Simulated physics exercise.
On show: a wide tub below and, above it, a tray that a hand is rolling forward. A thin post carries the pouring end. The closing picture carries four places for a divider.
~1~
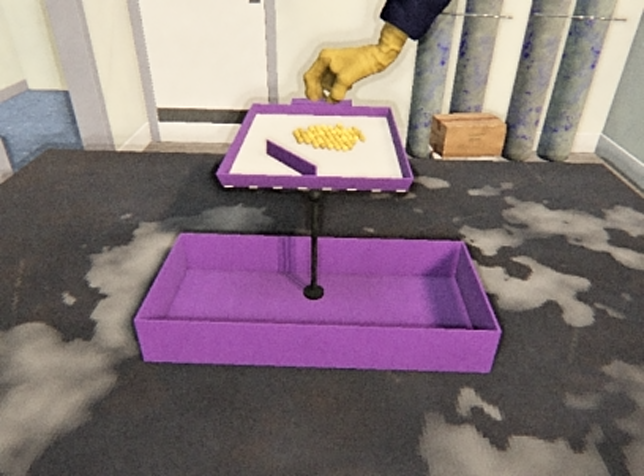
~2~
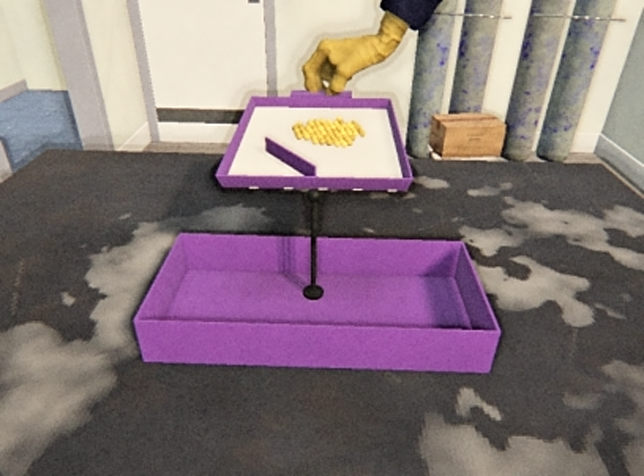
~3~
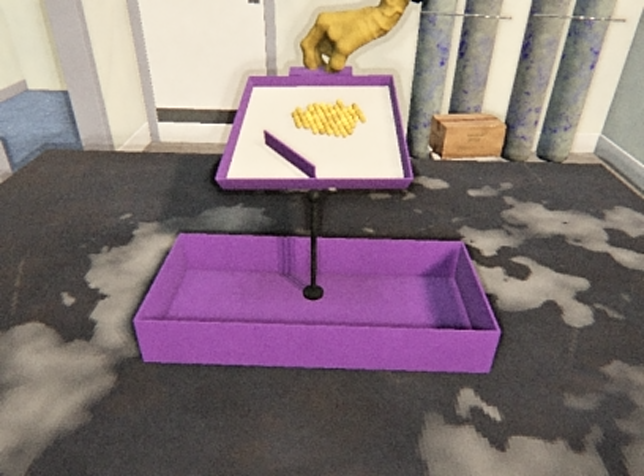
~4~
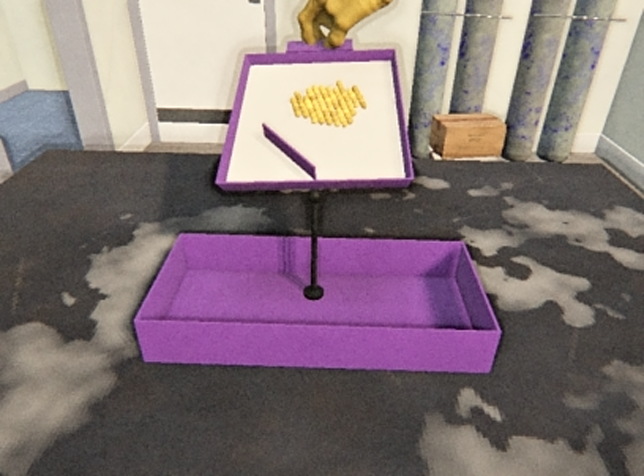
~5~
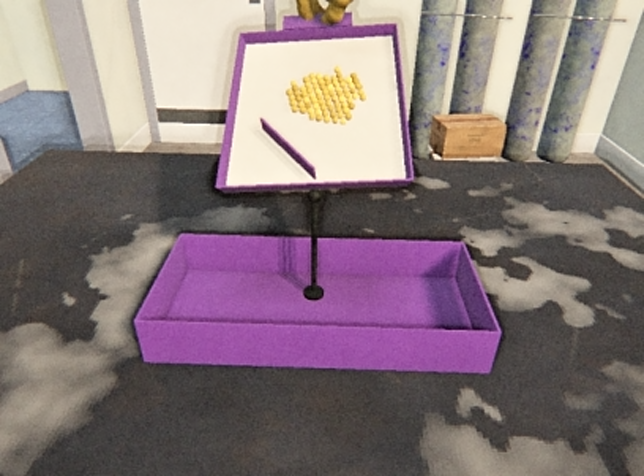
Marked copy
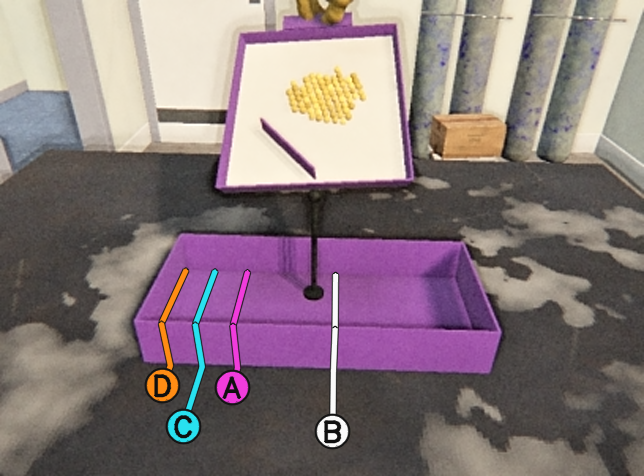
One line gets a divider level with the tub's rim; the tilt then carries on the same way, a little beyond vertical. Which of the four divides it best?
The best line is B.
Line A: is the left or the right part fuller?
More lands on the right.
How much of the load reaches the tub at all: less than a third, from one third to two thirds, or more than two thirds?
More than two thirds.
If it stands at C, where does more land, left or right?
Right.
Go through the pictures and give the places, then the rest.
In the first picture, corners of the pouring end (222, 172) and (408, 177), level; middle of the load (330, 137), puffed corn balls.
In the second picture, corners of the pouring end (222, 173) and (407, 177), barely tipped; fin from (266, 137) to (316, 166).
In the third picture, corners of the pouring end (221, 176) and (407, 176), a little tipped; front corners of the tub (135, 321) and (499, 332).
In the fourth picture, corners of the pouring end (221, 180) and (408, 176), clearly tipped; far corners (249, 56) and (392, 51).
In the fifth picture, corners of the pouring end (221, 183) and (408, 176), clearly tipped; the left corner sinks clearly lower.
On the marked copy, line A crosses the front rim at (233, 324); line B crosses the front rim at (335, 327); line C crosses the front rim at (195, 323); line D crosses the front rim at (162, 322).
With A, of what is caught, not one piece on the left of the divider, every piece on the right.
With B, of what is caught, roughly half on the left of the divider, roughly half on the right.
With C, of what is caught, not one piece on the left of the divider, every piece on the right.
With D, of what is caught, not one piece on the left of the divider, every piece on the right.
